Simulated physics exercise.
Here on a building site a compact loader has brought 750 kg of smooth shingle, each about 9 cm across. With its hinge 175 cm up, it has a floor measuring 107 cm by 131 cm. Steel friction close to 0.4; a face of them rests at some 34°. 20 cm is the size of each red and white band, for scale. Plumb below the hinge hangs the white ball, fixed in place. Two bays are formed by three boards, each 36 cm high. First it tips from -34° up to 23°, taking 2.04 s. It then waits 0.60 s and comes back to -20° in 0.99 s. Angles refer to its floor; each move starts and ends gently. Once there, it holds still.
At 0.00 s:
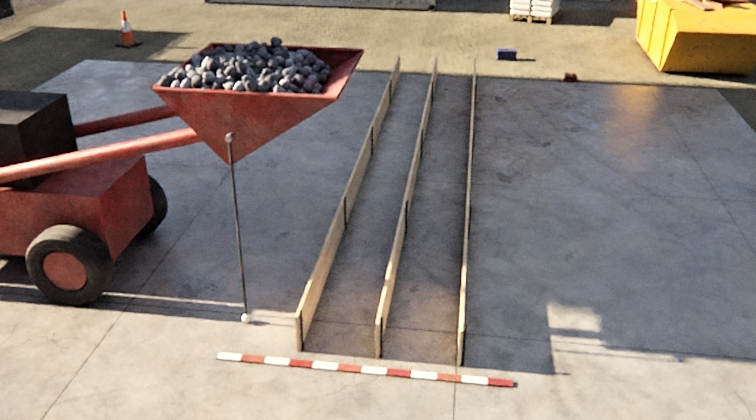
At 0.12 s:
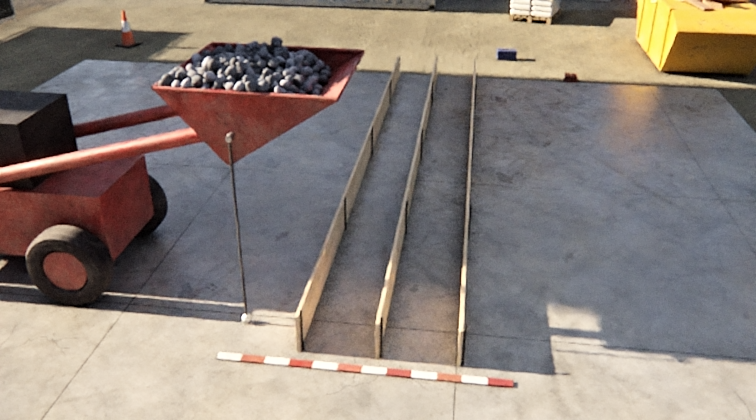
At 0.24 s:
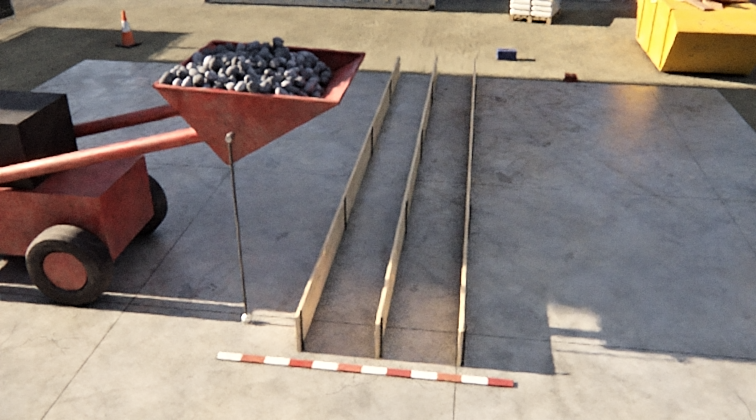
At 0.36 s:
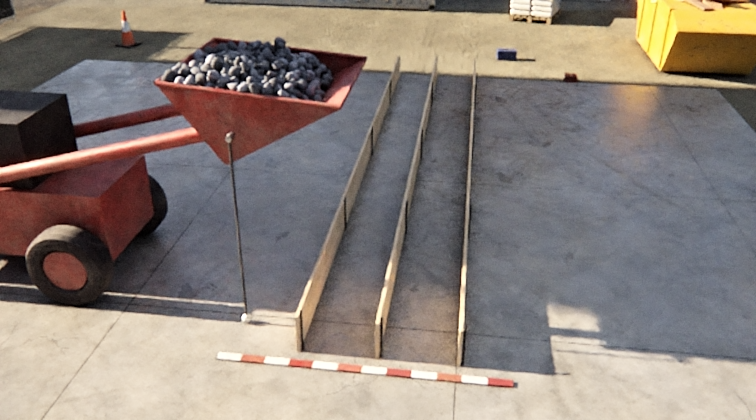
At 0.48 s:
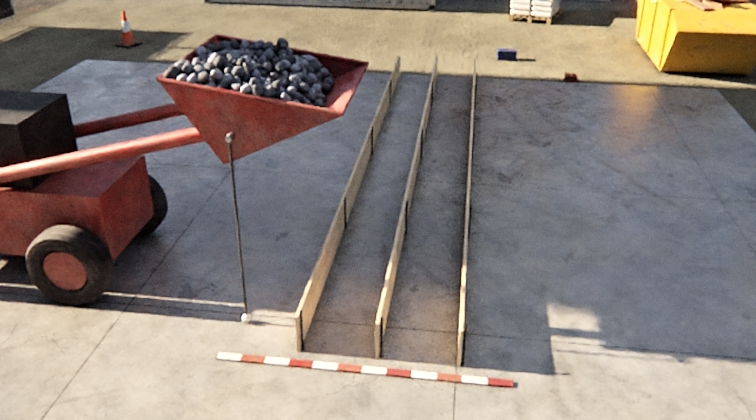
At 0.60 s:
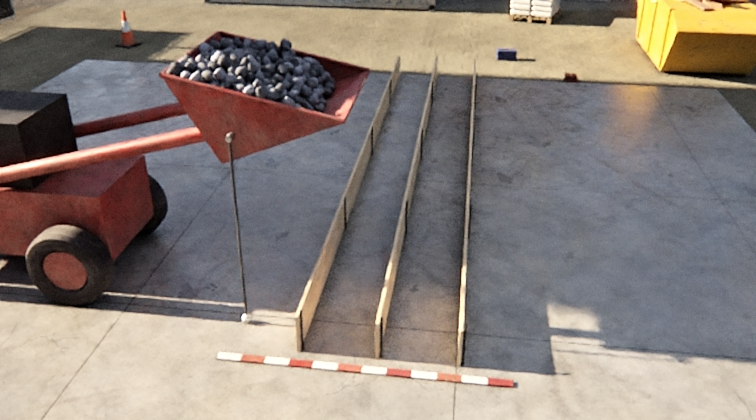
At the start, a red loader on the left holds a bucket heaped with smooth dark stones beside three long boards standing on concrete. The bucket slowly tilts, its left side rising slightly and its right side dipping, and the stones shift a little inside while the loader's wheels stay still.
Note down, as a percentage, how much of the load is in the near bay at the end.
Approximately 25 out of 100.
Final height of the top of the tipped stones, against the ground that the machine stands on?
Height: About 44 cm above ground level.
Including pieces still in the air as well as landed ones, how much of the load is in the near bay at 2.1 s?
About 30%.
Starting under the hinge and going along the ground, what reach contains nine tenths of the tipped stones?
Some 180 cm out from the hinge.
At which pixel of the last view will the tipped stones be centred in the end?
At about pixel (421, 279) in the last view.
After 1.5 s the floor is at 14°; 98 % in the bucket, 2 % in the near bay; the foremost stones are at (360, 141).
After 2.1 s the floor is at 23°; 60 % in the bucket, 29 % in the near bay, 11 % in the far bay; the foremost stones are at (441, 279).
After 4.1 s the floor is at -20°; 2 % in the bucket, 23 % in the near bay, 74 % in the far bay, 1 % past the last board; the foremost stones are at (501, 287).
After 6.9 s the floor is at -20°; 2 % in the bucket, 23 % in the near bay, 74 % in the far bay, 1 % past the last board; the foremost stones are at (514, 297).
